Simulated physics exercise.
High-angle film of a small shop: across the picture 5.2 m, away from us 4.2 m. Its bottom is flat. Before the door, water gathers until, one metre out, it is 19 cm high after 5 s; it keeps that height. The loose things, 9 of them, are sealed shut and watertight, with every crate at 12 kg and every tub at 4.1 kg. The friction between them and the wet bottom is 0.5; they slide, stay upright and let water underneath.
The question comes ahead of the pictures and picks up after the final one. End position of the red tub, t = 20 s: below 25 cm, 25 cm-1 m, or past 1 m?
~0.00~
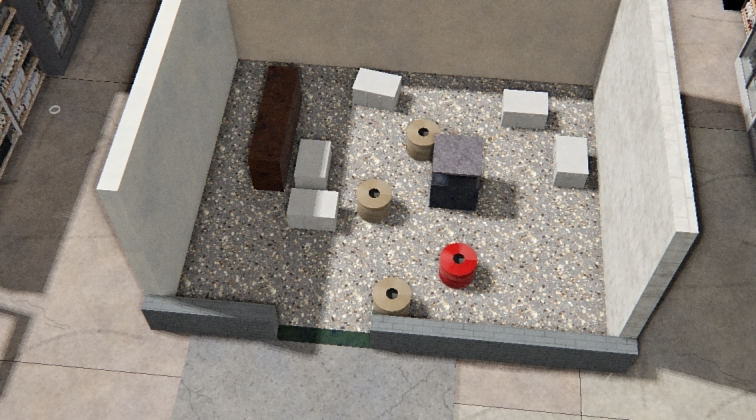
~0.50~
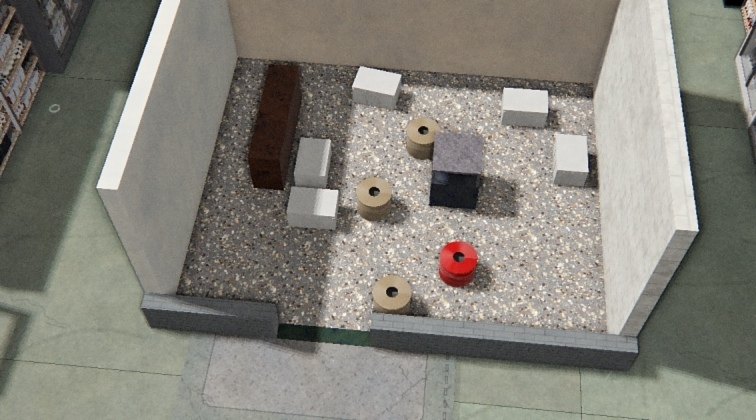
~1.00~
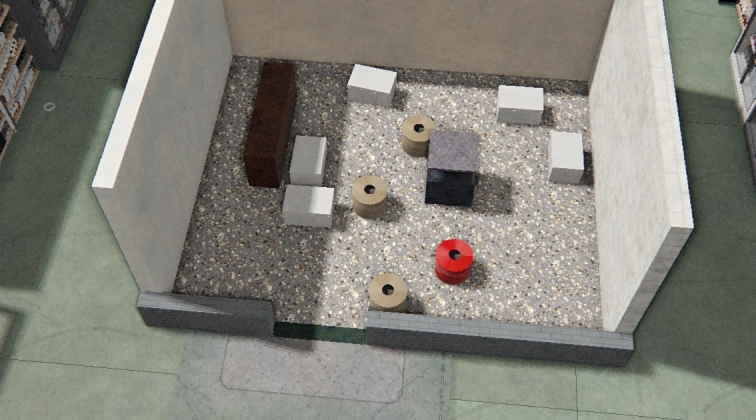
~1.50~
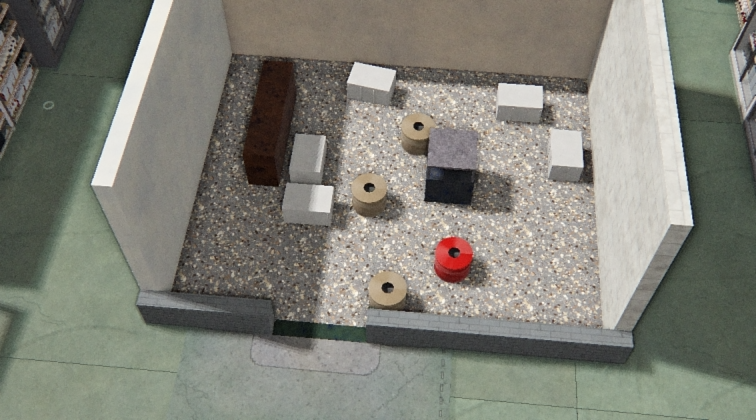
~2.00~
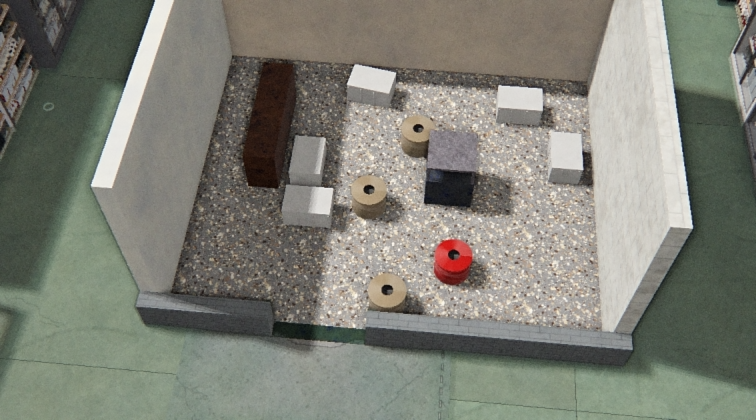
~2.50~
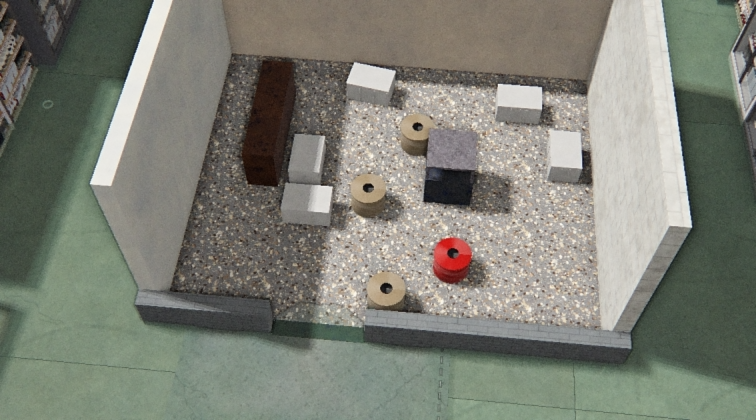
It ends up a bit off.
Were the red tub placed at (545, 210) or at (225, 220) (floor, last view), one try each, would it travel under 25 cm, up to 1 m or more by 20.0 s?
In that order: It goes a long way; it shifts a modest distance.
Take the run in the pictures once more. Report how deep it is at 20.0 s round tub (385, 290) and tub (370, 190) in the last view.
7 and 10 cm.
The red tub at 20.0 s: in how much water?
Somewhere close to 7 cm.
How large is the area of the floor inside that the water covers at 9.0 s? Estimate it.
18 m2.
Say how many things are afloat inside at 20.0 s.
Then: 9.
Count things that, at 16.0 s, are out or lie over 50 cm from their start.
Tally at that time: 7.
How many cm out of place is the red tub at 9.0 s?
By then it has shifted roughly 0 cm.
After 4.0 s the red tub is near (453, 254), 0.0 m from its start, aground; 0 afloat.
After 9.0 s the red tub is near (453, 254), 0.0 m from its start, aground; 3 afloat.
After 16.0 s the red tub is near (449, 238), 0.2 m from its start, afloat; 9 afloat.
After 20.0 s the red tub is near (474, 214), 0.6 m from its start, afloat; 9 afloat.
